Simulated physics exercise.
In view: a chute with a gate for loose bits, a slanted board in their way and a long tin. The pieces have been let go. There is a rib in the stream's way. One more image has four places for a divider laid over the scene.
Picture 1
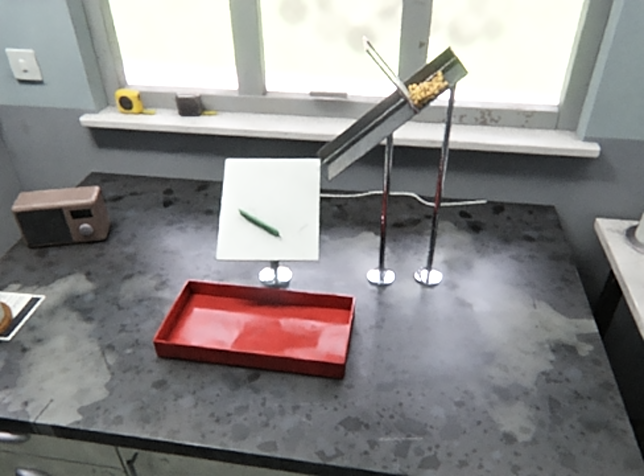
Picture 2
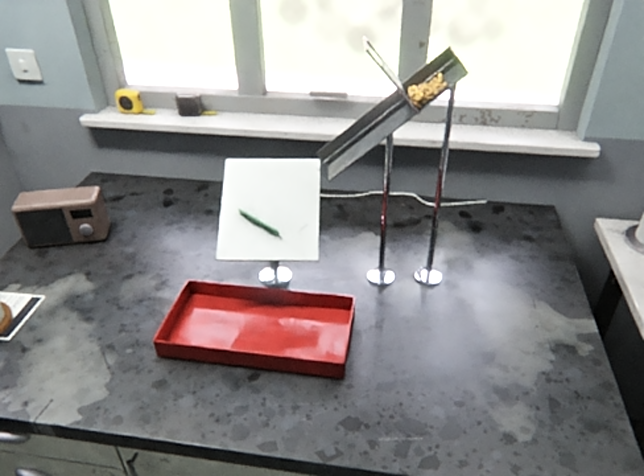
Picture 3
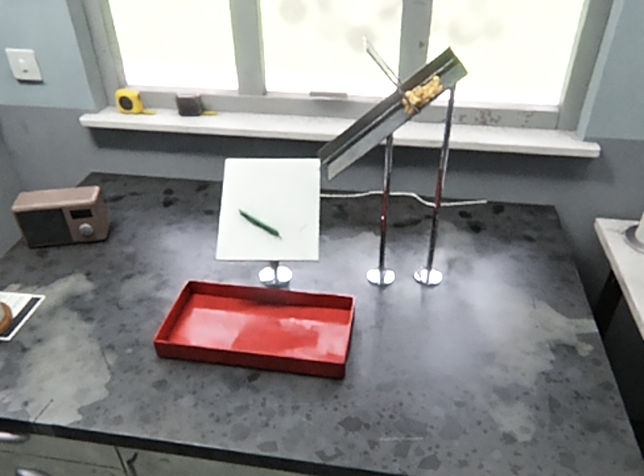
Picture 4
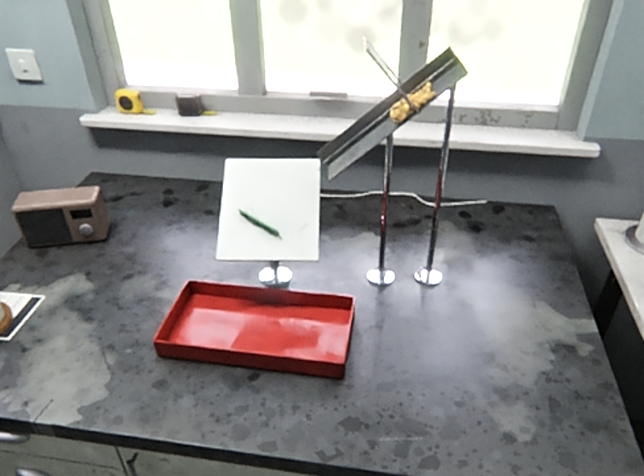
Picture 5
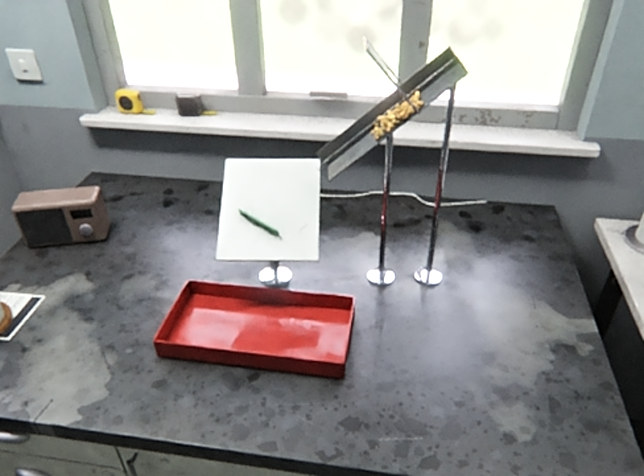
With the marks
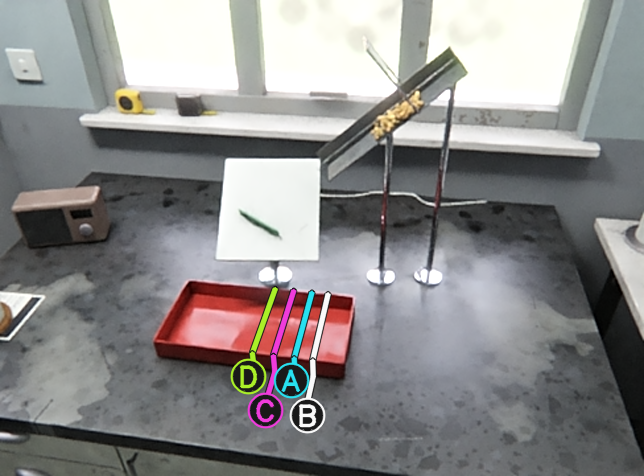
Dried chickpeas slide down a sloping metal chute above a slanted white board and red tin.
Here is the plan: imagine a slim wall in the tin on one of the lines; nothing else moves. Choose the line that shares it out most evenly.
Line C does it best.
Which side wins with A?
Left.
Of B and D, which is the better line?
D.
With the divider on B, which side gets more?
More lands on the left.
On the marked copy, line A crosses the front rim at (294, 357); line B crosses the front rim at (312, 359); line C crosses the front rim at (273, 355); line D crosses the front rim at (252, 352).
Choosing A, of what is caught, nearly all on the left of the divider, a small part on the right.
Choosing B, of what is caught, all on the left of the divider, none on the right.
Choosing C, of what is caught, about half on the left of the divider, about half on the right.
Choosing D, of what is caught, about a quarter on the left of the divider, most on the right.
